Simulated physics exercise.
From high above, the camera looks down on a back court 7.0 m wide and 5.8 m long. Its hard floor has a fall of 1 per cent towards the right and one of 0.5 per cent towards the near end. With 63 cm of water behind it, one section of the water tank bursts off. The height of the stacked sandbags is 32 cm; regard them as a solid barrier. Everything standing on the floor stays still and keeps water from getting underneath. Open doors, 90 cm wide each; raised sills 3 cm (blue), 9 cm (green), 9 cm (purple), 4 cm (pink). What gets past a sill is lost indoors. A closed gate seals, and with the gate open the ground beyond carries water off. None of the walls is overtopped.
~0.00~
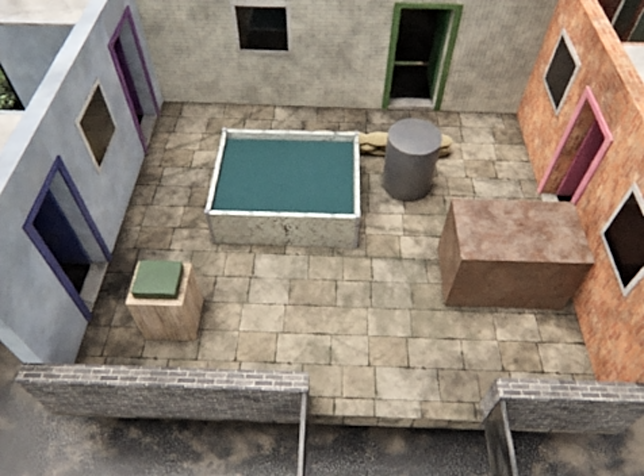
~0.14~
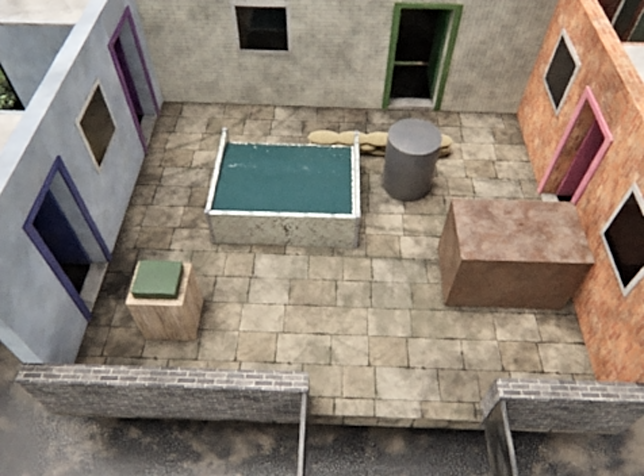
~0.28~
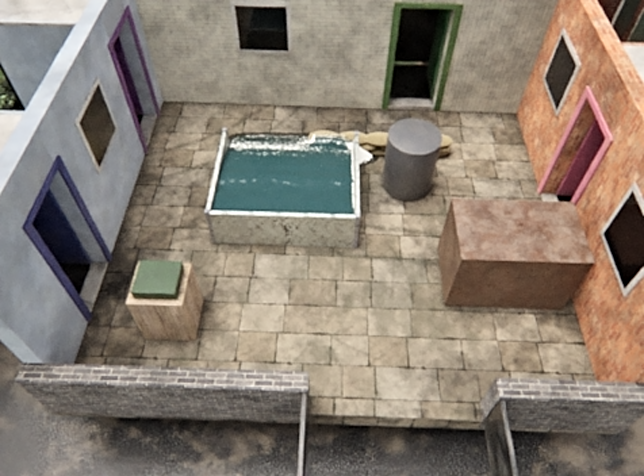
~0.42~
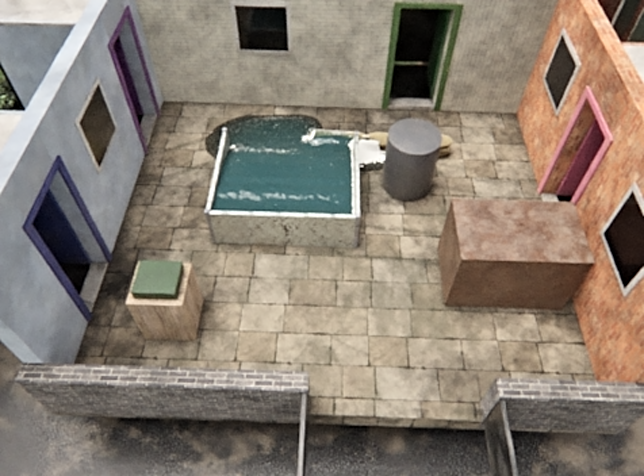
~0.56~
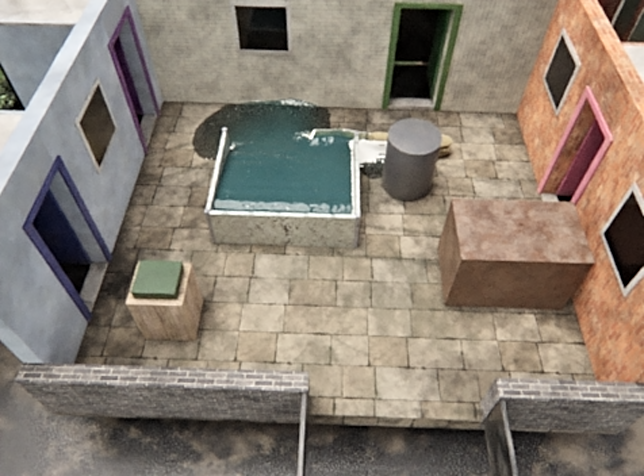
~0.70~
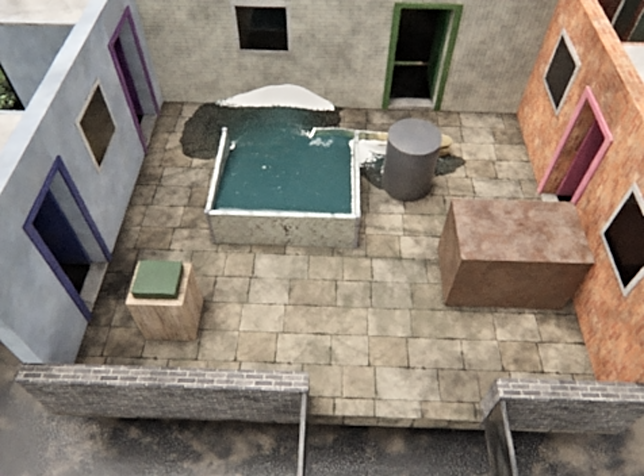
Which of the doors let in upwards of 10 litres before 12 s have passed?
One by one: The blue door will see too much water come in, the green door will see an amount within the limit come in, the purple door will see too much water come in, the pink door will see too much water come in.
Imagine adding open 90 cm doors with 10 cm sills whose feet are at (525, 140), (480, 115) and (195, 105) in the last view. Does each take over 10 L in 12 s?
Taking them in order, the first gets enough, the second enough and the third enough.
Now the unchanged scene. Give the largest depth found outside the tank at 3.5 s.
Peak depth: Approx. 31 cm.
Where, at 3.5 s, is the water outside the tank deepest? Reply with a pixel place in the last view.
The spot is near (514, 122) in the last view.
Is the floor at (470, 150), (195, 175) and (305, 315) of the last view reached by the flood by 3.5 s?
Submerged, submerged, untouched.
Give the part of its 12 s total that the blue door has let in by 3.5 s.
Some 0 per cent by then.
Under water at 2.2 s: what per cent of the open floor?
Roughly 35 percent.
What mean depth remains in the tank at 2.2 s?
Average depth: About 24 cm.
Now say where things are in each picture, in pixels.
In the first picture, the water tank at (287, 174) is whole and still, 63 cm deep.
In the second picture, water pours out on the water tank's far side and has run 1.2 m, to a hidden place; typically 14 cm deep outside, 63 cm at the water tank's back.
In the third picture, water pours out on the water tank's far side and has run 1.5 m, to (373, 158); typically 13 cm deep outside, 63 cm at the water tank's back.
In the fourth picture, water pours out on the water tank's far side and has run 1.9 m, to a hidden place; typically 10 cm deep outside, 62 cm at the water tank's back.
In the fifth picture, the front is at a hidden place, 2.5 m from the gap on the water tank's far side; 4.0 m2 of floor is under water; 55 cm left at the back of the water tank.
In the sixth picture, the front is at (456, 161), 3.0 m from the gap on the water tank's far side; 4.8 m2 of floor is under water; 54 cm left at the back of the water tank.
After 1.4 s water covers 25 % of the floor and is deepest (44 cm) near (273, 107); blue door not reached, green door 3 cm at the sill, 0 L in, purple door not reached, pink door not reached.
After 2.2 s water covers 35 % of the floor and is deepest (44 cm) near (172, 104); blue door not reached, green door 8 cm at the sill, 0 L in, purple door 24 cm at the sill, 21 L in, pink door 5 cm at the sill, 0 L in.
After 3.5 s water covers 50 % of the floor and is deepest (31 cm) near (514, 122); blue door 3 cm at the sill, 0 L in, green door 5 cm at the sill, 0 L in, purple door 21 cm at the sill, 122 L in, pink door 7 cm at the sill, 7 L in.
After 7.0 s water covers 90 % of the floor and is deepest (16 cm) near (528, 248); blue door 4 cm at the sill, 1 L in, green door 3 cm at the sill, 0 L in, purple door 8 cm at the sill, 165 L in, pink door 10 cm at the sill, 28 L in.
After 12.0 s water covers 95 % of the floor and is deepest (14 cm) near (597, 406); blue door 4 cm at the sill, 18 L in, green door 4 cm at the sill, 0 L in, purple door 2 cm at the sill, 166 L in, pink door 9 cm at the sill, 100 L in.
